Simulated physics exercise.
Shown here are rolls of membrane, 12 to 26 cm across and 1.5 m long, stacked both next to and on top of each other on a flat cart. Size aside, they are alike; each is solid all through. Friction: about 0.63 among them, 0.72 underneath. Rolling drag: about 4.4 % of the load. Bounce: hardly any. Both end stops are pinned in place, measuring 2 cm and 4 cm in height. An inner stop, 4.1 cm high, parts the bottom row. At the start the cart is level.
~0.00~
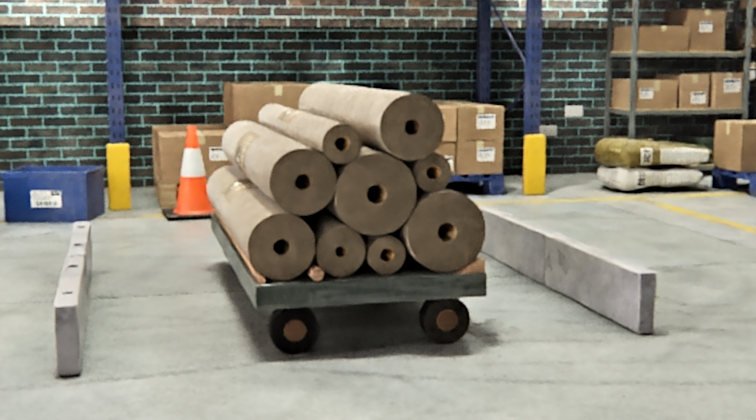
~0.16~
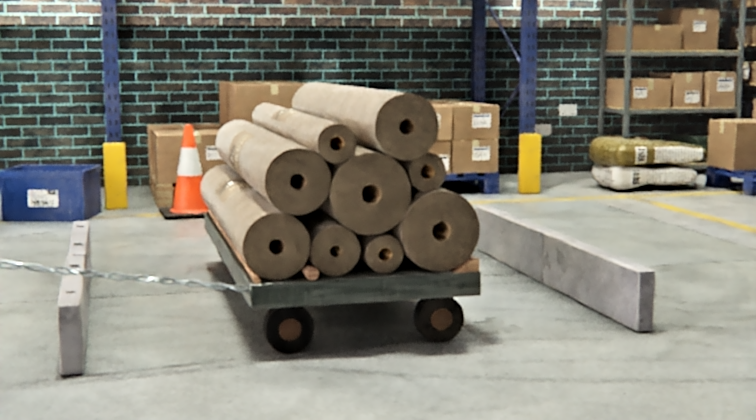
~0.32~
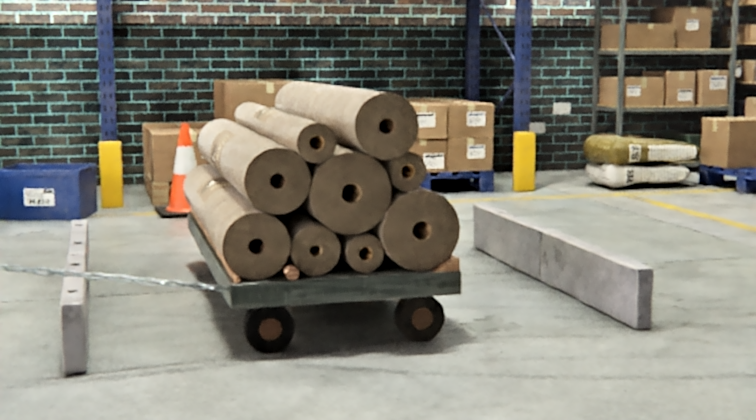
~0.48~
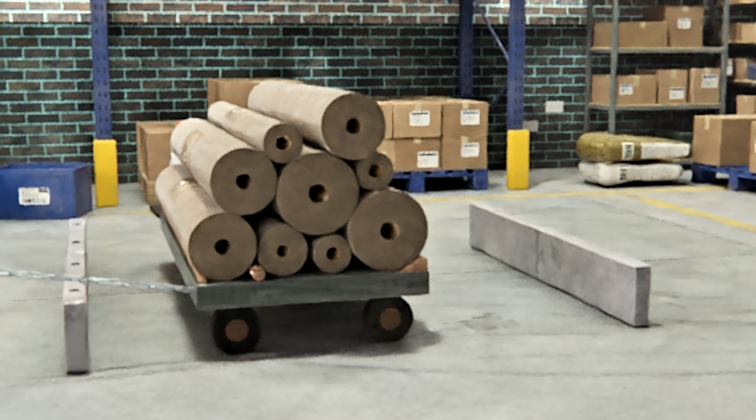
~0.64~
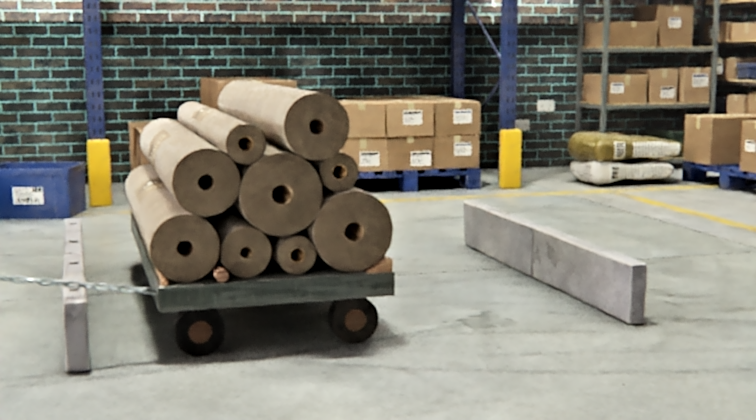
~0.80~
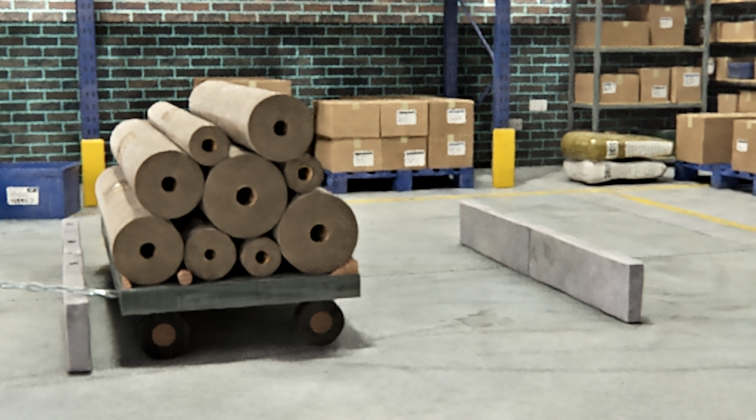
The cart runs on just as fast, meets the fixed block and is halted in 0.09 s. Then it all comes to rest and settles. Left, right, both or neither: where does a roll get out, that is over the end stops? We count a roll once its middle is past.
Neither, in short.
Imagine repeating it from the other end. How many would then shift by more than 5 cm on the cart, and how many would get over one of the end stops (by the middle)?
In that case the tally is 2 shifting and 2 getting out.
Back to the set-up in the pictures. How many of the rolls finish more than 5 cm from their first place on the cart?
A total of 0.
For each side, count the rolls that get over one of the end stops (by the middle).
On the left 0, on the right 0.
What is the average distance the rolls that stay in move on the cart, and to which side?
Mean shift: Approx. 0 cm, leftward.
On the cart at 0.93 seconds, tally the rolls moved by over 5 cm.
Count at that time: 0.
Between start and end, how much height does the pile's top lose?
I'd put it at some 0 cm lower than at the start.
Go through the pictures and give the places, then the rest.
In the first frame, 9 rolls, 4 on the base, highest (413, 127); left round bar (2 cm) (262, 278); right chock (4 cm) (483, 260); inner round bar (4.1 cm) (318, 268); blocks (66, 301) and (644, 269).
In the second frame, cart 2.2 cm to the left; stops (257, 278) and (477, 259); pile unchanged.
In the third frame, cart 9 cm to the left; stops (237, 277) and (457, 258); pile unchanged.
In the fourth frame, cart 20 cm to the left; stops hidden and (425, 259); pile unchanged.
In the fifth frame, cart 31 cm to the left; stops hidden and (390, 260); pile unchanged; bottom ones (185, 249) (246, 253) (297, 255) (354, 232).
In the sixth frame, cart 42 cm to the left; stops hidden and (356, 261); pile unchanged.
After 0.87 s, cart 47 cm along; 0 now displaced over 5 cm; not one over the end stops.
After 0.93 s, cart 51 cm along; 0 now displaced over 5 cm; not one over the end stops.
At rest by 1.6 s, 0 moved over 5 cm; not one over the end stops; top of the pile 57 cm high, from 57 cm.
